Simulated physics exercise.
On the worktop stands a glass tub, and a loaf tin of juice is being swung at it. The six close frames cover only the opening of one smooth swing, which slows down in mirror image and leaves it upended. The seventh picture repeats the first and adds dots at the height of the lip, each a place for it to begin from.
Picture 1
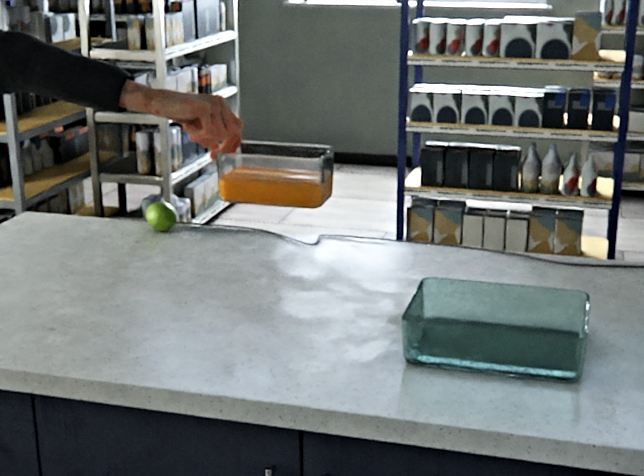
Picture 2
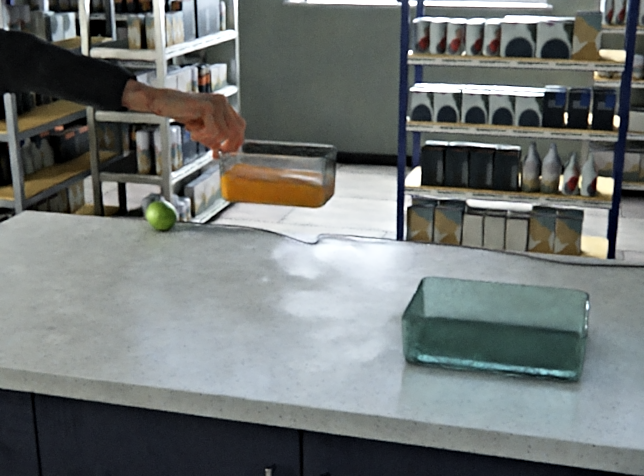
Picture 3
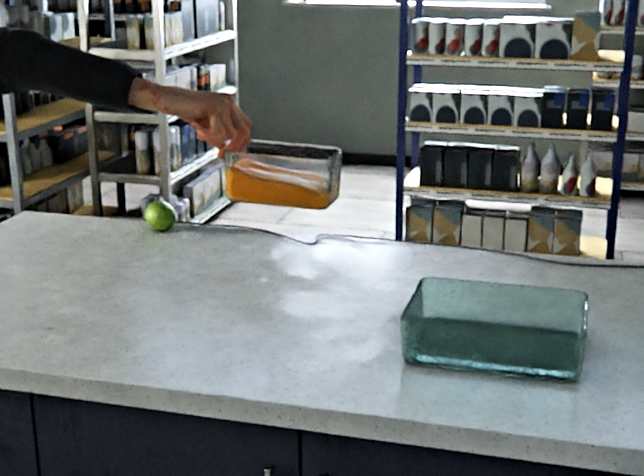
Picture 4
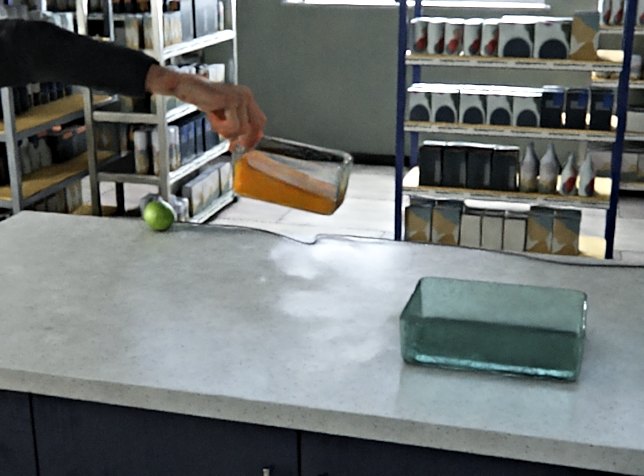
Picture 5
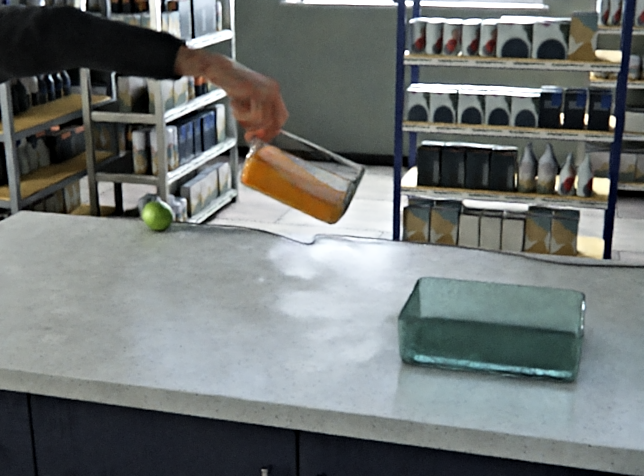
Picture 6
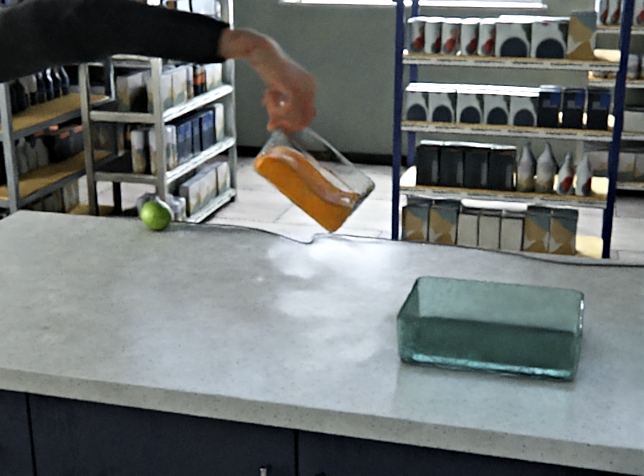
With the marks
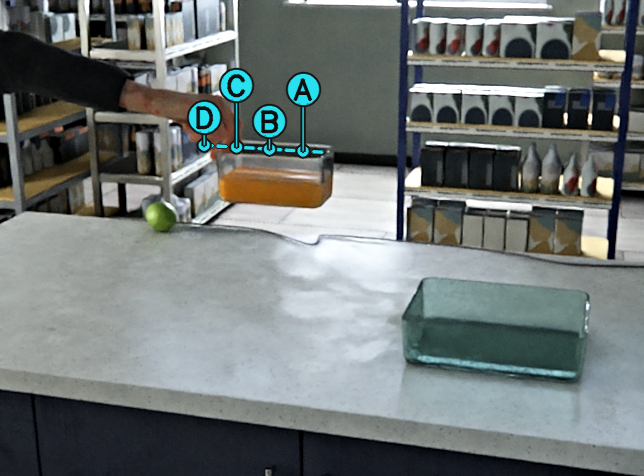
We see a hand holding a clear container of orange juice above a worktop with a green glass tub and a green fruit; the hand moves the container slightly right, then tilts it steadily, its right end dipping lower.
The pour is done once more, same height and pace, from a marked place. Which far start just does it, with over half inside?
Go for A.
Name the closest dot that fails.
That would be B.
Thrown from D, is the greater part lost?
Yes.
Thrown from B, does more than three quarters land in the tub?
No.
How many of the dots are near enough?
One of them.
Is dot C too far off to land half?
Yes.
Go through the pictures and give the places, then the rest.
Upright, lip at (327, 152); tub from (403, 361) to (581, 381); nothing has left yet.
Upright, lip at (329, 152); nothing has left yet.
Upright, lip at (335, 154); nothing has left yet.
Tipped about 9°, lip at (346, 161); nothing has left yet.
Tipped about 21°, lip at (359, 175); nothing has left yet.
Tipped about 37°, lip at (370, 191); nothing has left yet.
On the marked copy, A at (303, 151); B at (269, 149); C at (236, 147); D at (204, 145).
Choosing A, about 68 % lands in the tub, 21 % falls short and 11 % goes beside or beyond.
Choosing B, about 30 % lands in the tub, 66 % falls short and 5 % goes beside or beyond.
Choosing C, about 0 % lands in the tub, 98 % falls short.
Choosing D, about 0 % lands in the tub, 100 % falls short.
